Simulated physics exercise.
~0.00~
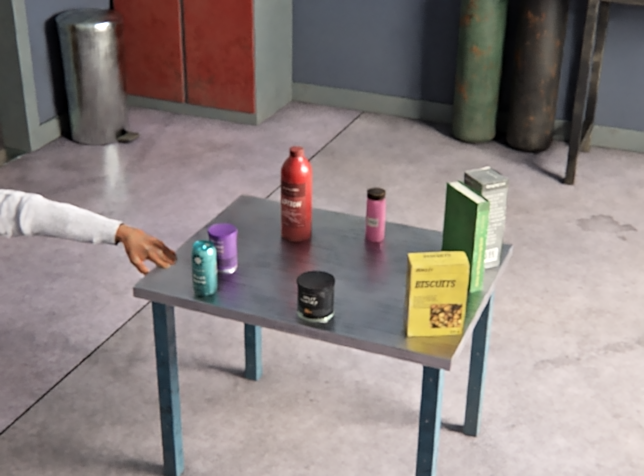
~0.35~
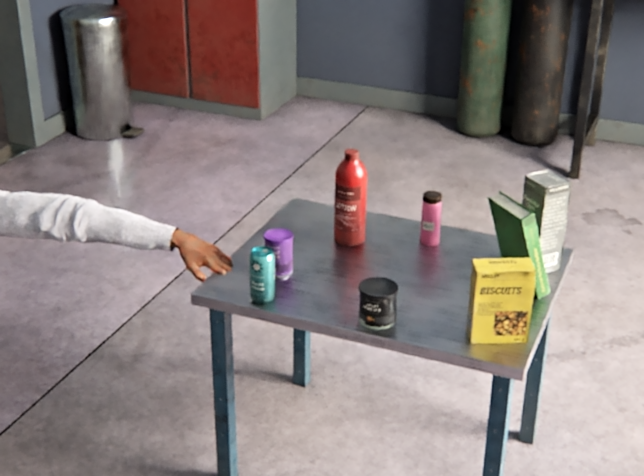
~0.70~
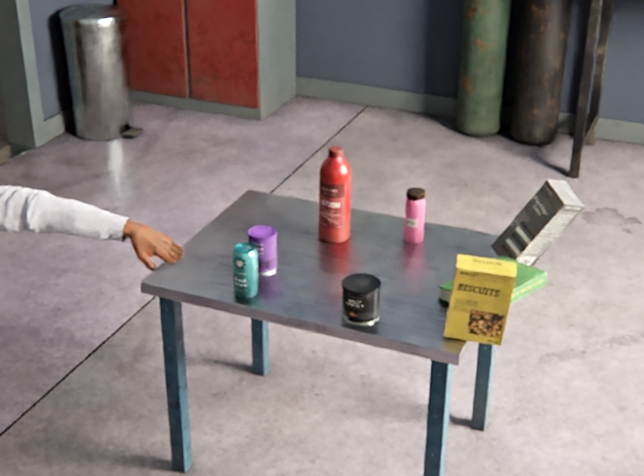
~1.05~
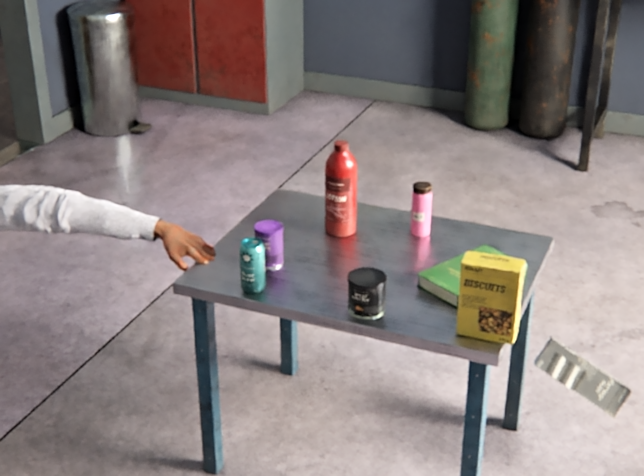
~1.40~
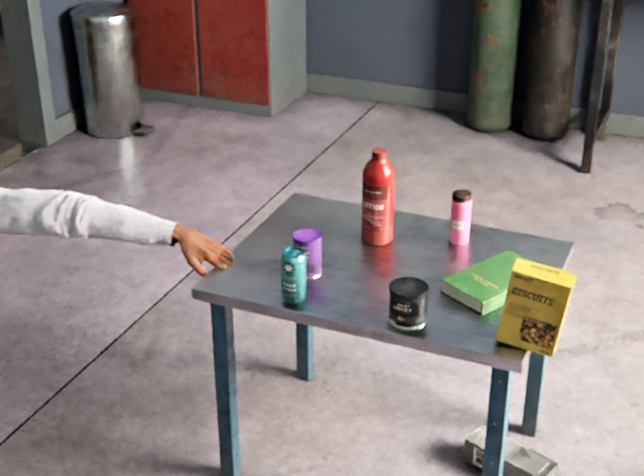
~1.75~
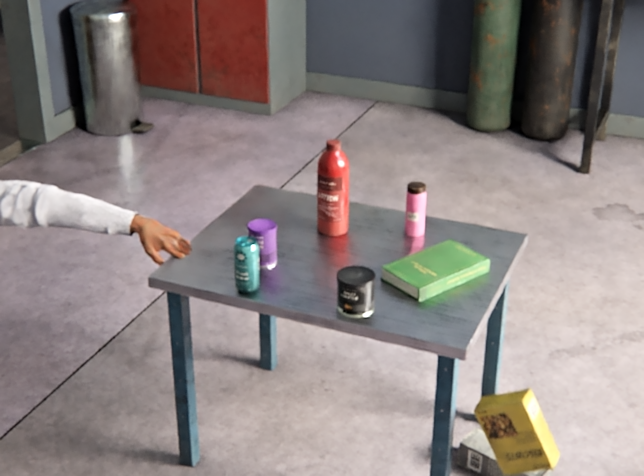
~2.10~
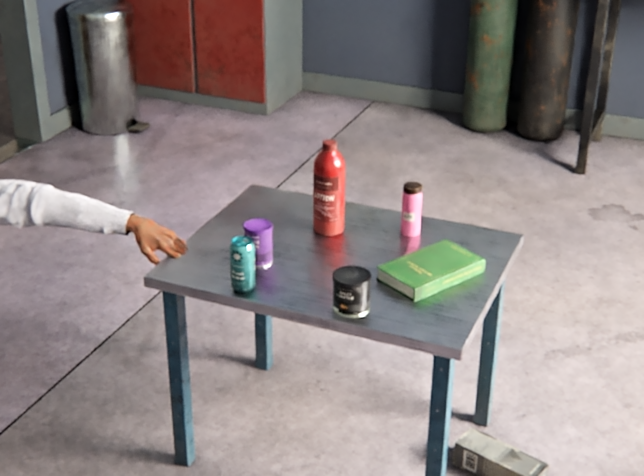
At first, a hand in a white sleeve rests at the left edge of a small work table holding bottles, tins, a green book, a yellow biscuit packet and a grey carton, all upright. The table jerks right, and the green book starts leaning against the carton. As the table shifts back left, the book drops flatter and the carton tilts over the right edge, then falls to the floor. With the table moving back and forth again, the yellow packet tumbles off too. Finally, the book lies flat among the still-standing bottles and tins, with the carton on the floor.
